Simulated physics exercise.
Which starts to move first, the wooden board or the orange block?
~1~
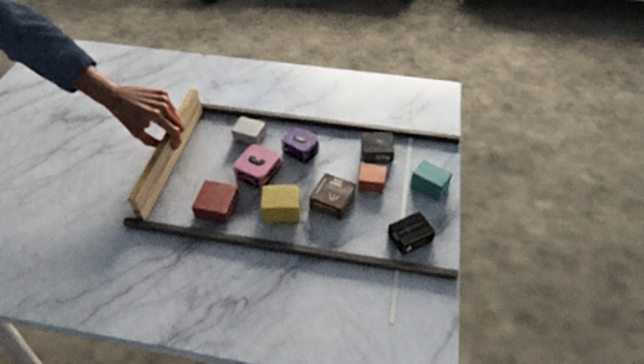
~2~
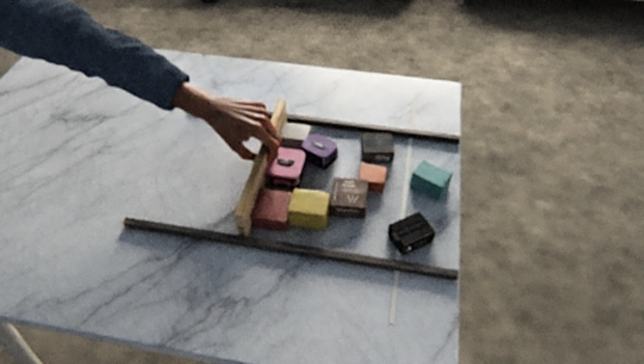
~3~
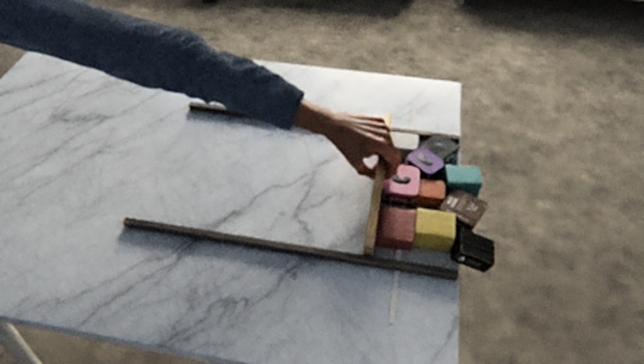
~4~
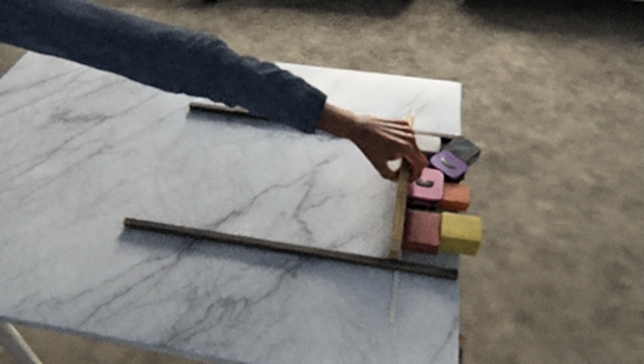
The wooden board starts to move first. The orange block stays where it is during the early part of the push and only shifts right later, as the pieces bunch up toward the edge.
